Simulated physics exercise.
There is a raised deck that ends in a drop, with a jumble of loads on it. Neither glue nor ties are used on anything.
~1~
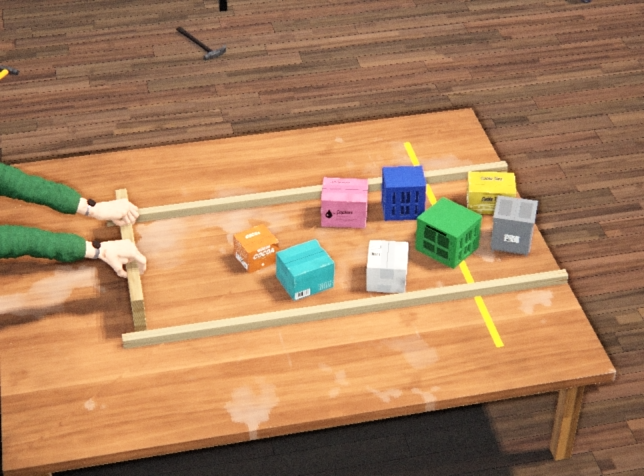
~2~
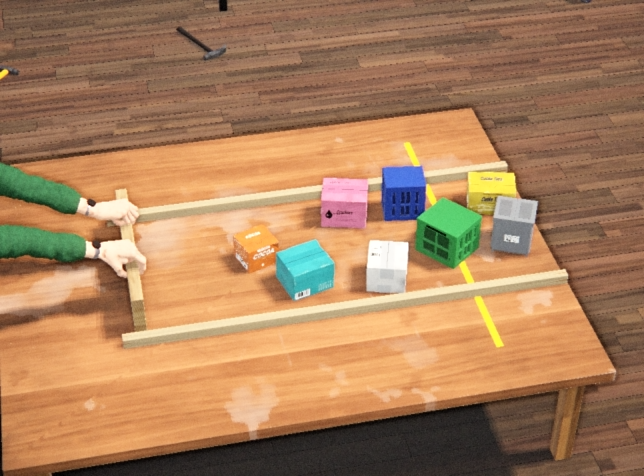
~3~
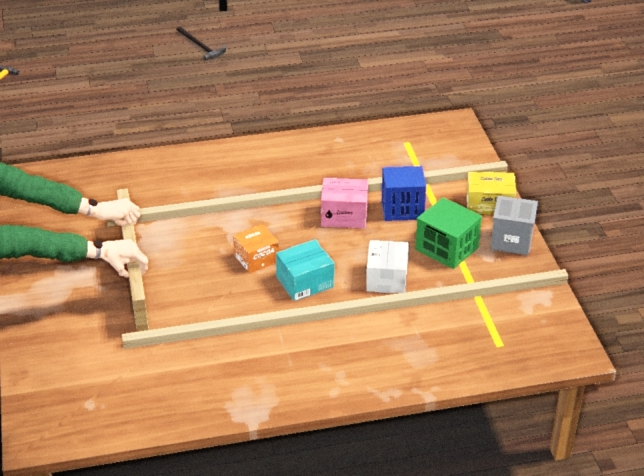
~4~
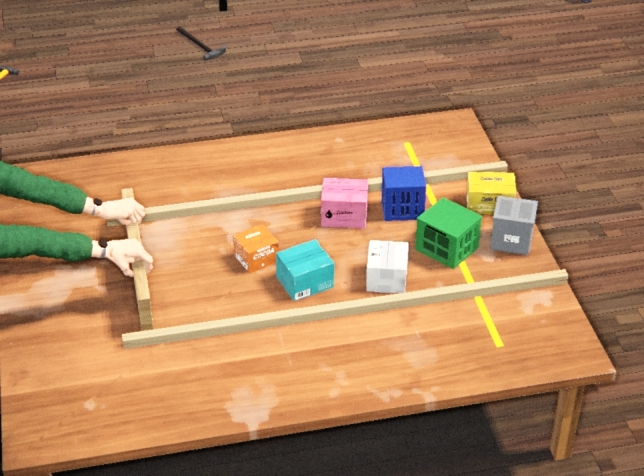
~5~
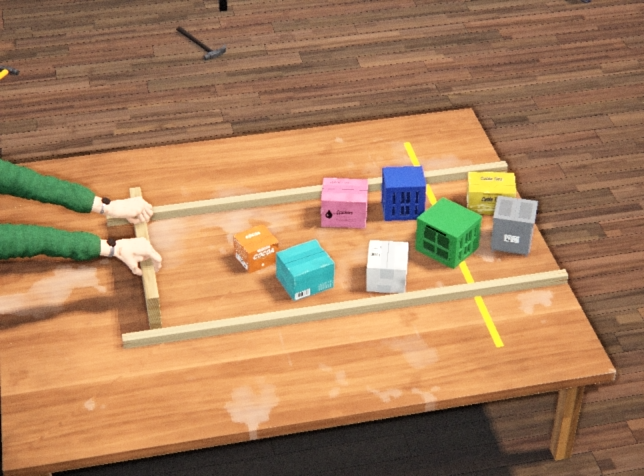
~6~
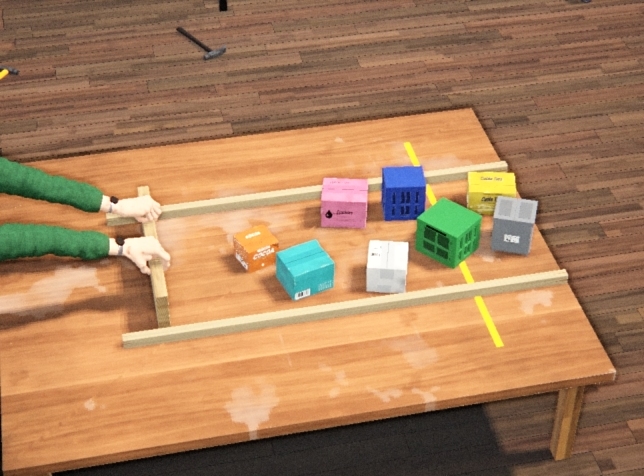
A wooden plank, held by two green-sleeved hands, rested still at first, then slid slowly a short way right between two rails, while the colorful boxes and crates on the table stayed put.
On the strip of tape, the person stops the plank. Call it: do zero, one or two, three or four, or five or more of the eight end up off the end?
One or two end up off it.
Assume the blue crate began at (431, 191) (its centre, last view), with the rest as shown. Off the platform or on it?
Placed like that, it is still there afterwards.
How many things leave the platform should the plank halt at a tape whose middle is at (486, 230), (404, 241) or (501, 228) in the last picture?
Those tries give 5, 0 and 5.
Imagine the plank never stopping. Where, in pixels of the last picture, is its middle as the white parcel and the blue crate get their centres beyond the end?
Its middle is around (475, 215) and around (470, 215).
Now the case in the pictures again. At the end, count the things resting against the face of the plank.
It is in contact with 3.
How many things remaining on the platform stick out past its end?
It totals 0.
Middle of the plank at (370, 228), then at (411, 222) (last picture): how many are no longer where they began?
Answer - first 6, then 8.
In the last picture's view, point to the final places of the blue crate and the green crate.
Looks like one lands around (497, 180), and the other around (510, 217).
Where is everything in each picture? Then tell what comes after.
Grey tote (513, 226); yellow box (491, 193); green crate (448, 233); plank (131, 260); tape (449, 235), in the first frame.
Yellow box (491, 193); pink box (345, 203), in the second frame.
Green crate (448, 233); blue crate (403, 193), in the third frame.
Grey tote (513, 226); plank (137, 259), in the fourth frame.
Yellow box (491, 193); orange box (256, 249), in the fifth frame.
Grey tote (513, 226); yellow box (491, 193); green crate (448, 233); plank (154, 257); tape (449, 235), in the sixth frame.
Early on, none off yet; grey tote at rest near (513, 226); yellow box at rest near (491, 193); green crate at rest near (448, 233).
Finally, the number that fall off is one or two; lost, yellow box and grey tote.
